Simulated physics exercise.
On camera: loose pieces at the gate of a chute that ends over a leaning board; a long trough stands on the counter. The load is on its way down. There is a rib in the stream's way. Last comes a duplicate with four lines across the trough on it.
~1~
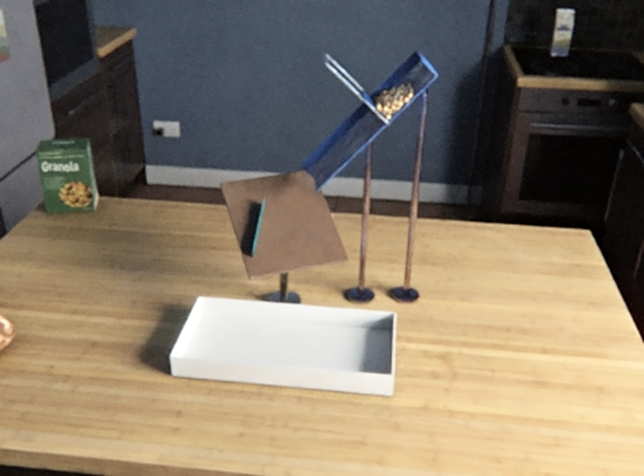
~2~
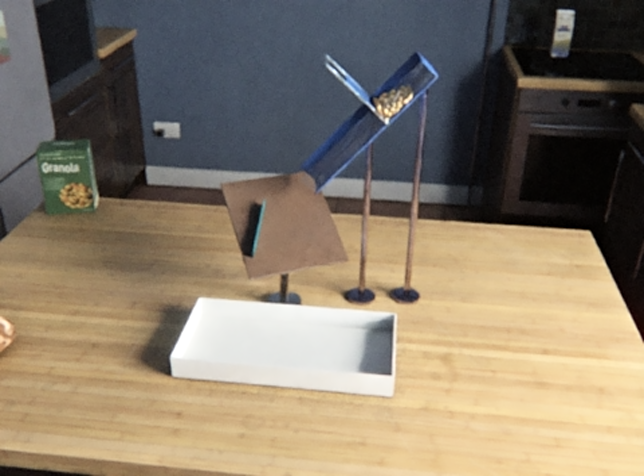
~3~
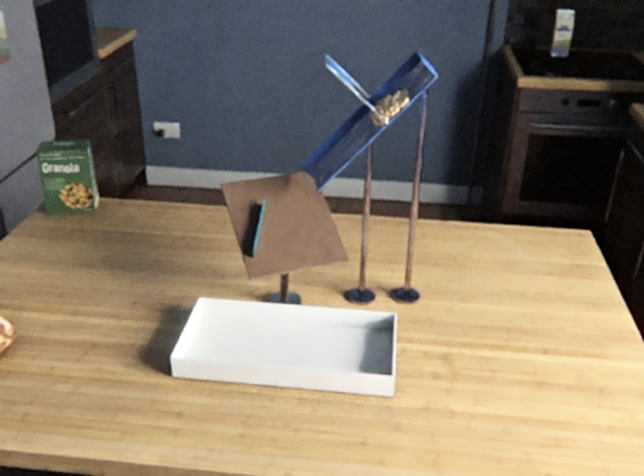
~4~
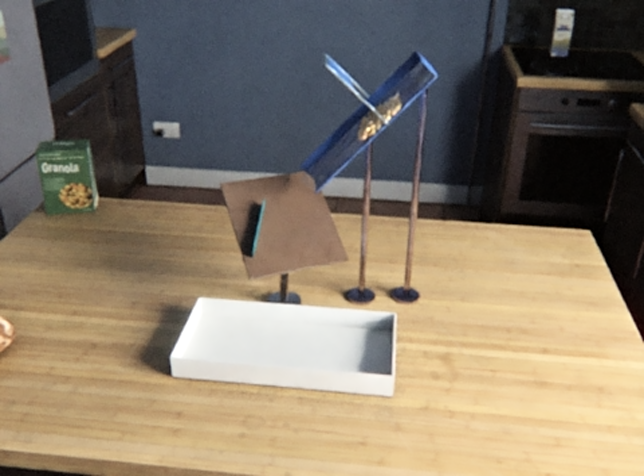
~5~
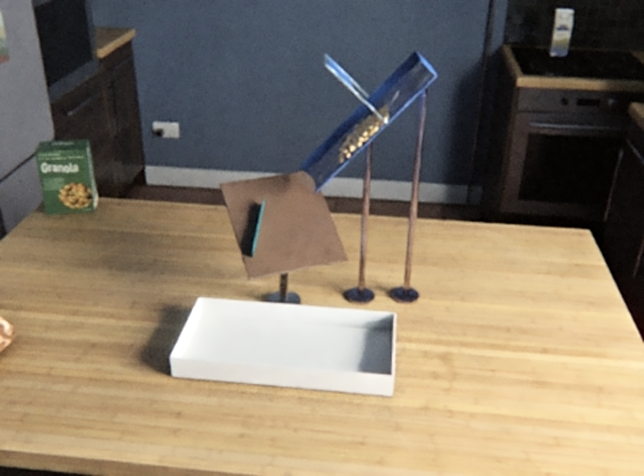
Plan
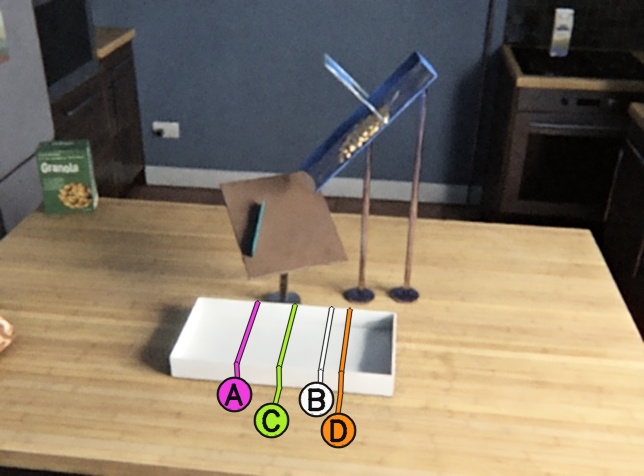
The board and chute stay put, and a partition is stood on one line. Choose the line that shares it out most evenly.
I would pick line C.
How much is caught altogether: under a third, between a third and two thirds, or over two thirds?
About that: Over two thirds.
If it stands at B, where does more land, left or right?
Left.
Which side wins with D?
The left side.
On the marked copy, line A crosses the front rim at (236, 363); line B crosses the front rim at (320, 370); line C crosses the front rim at (279, 366); line D crosses the front rim at (341, 372).
If A is chosen, of what is caught, a small part on the left of the divider, nearly all on the right.
If B is chosen, of what is caught, nearly all on the left of the divider, a small part on the right.
If C is chosen, of what is caught, about half on the left of the divider, about half on the right.
If D is chosen, of what is caught, nearly all on the left of the divider, a stray few on the right.
